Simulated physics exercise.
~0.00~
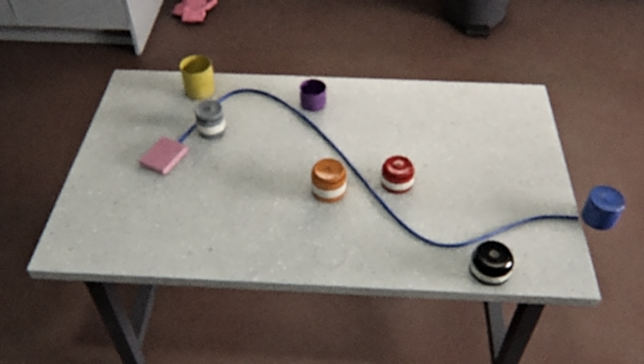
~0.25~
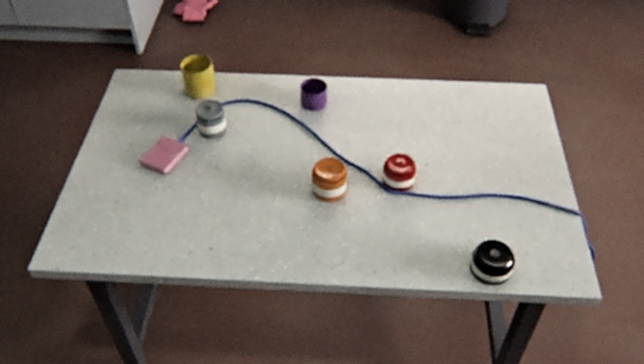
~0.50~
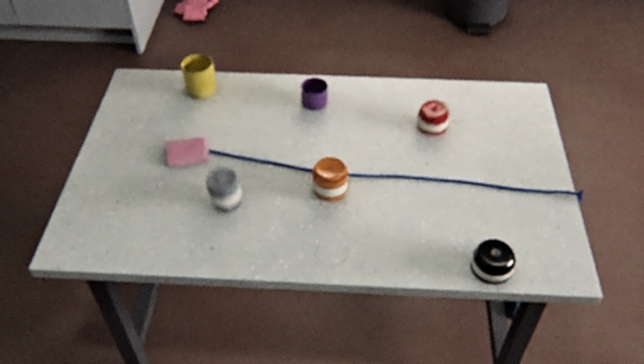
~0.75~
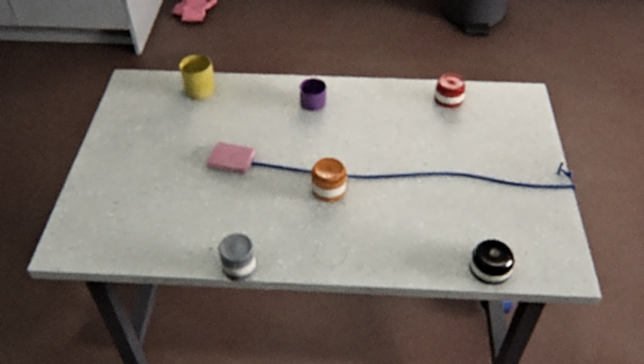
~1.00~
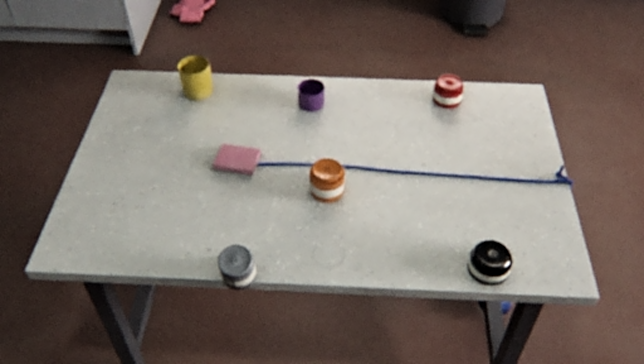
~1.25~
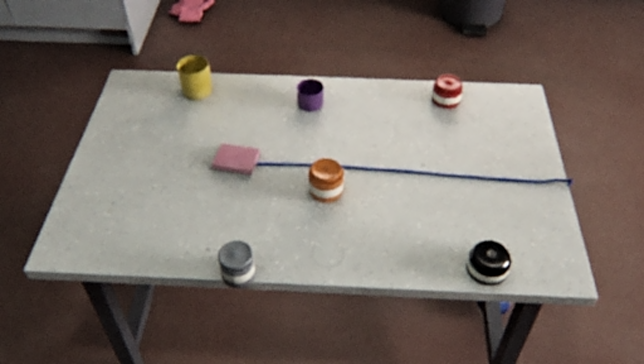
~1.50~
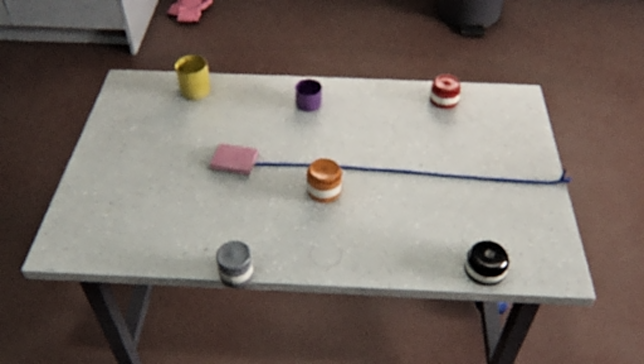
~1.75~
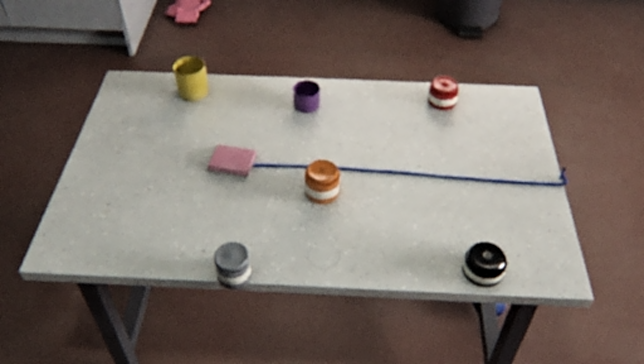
Blue speaker dropping off a table's right side, its cable pulling taut, shifting the pink phone, red jar and grey canister before everything settles.
